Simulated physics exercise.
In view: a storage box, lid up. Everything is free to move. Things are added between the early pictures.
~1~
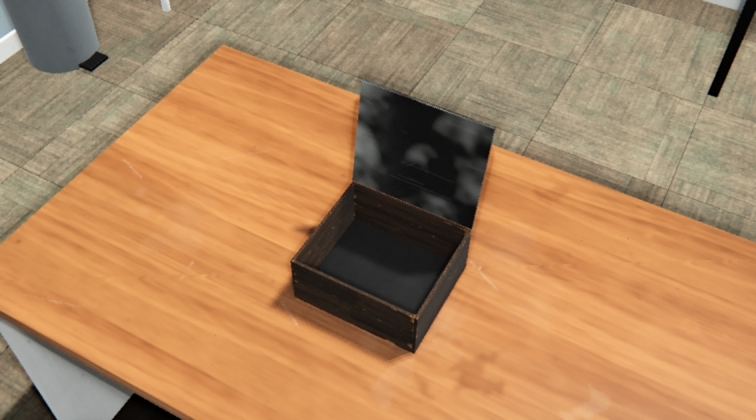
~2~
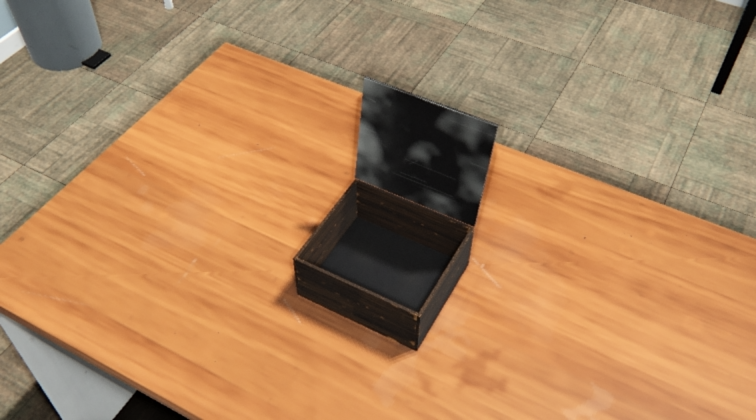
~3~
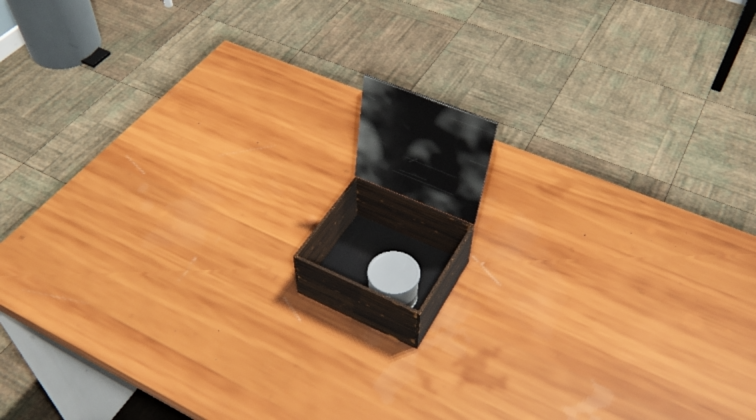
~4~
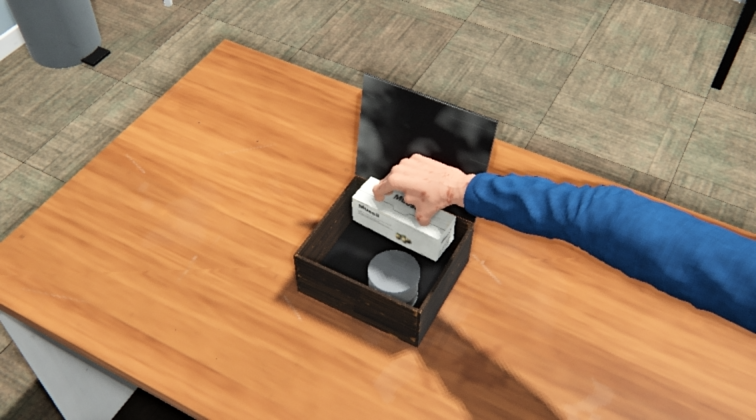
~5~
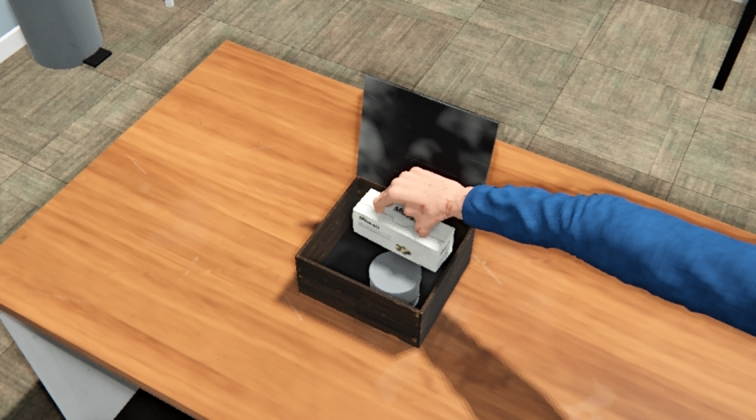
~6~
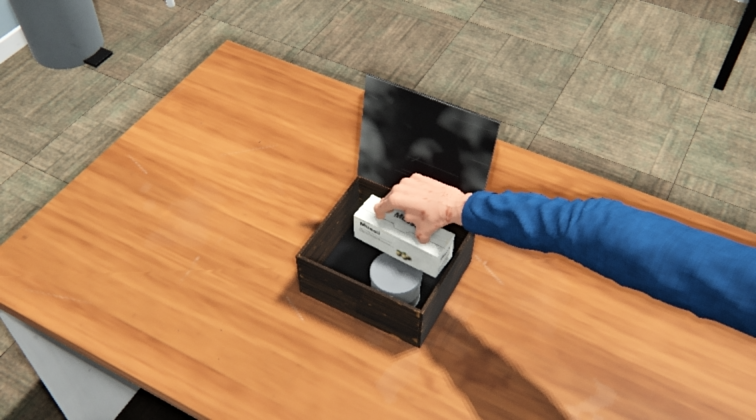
On an office table, a grey tub appears inside an open dark box, then a blue-sleeved arm lowers a white carton.
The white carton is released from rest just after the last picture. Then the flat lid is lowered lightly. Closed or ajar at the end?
In the end the lid closes.
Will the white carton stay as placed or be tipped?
It ends up tilted.
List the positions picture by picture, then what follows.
In the first frame, the last thing is not in view yet.
In the second frame, the last thing is not in view yet.
In the third frame, the last thing is not in view yet; grey tub (393, 284).
The fourth frame shows on its way; white carton (403, 218); grey tub (394, 282).
The fifth frame shows on its way; white carton (403, 230); grey tub (395, 283).
The sixth frame shows in place under the hand; white carton (403, 236); grey tub (396, 283).
Then, 0.40 s later than the last frame, white carton on its side near (416, 245).
Then, 1.40 s later than the last frame, lid 73° above the rim; white carton on its side near (417, 247).
Then, 1.80 s later than the last frame, lid 38° above the rim; white carton on its side near (417, 247).
Then, 2.10 s later than the last frame, lid 4° above the rim; white carton on its side near (417, 247).
When it is over, lid shut; lying over in the box, white carton; grey tub as before. End places, in pixels of the last picture, white carton near (417, 247).
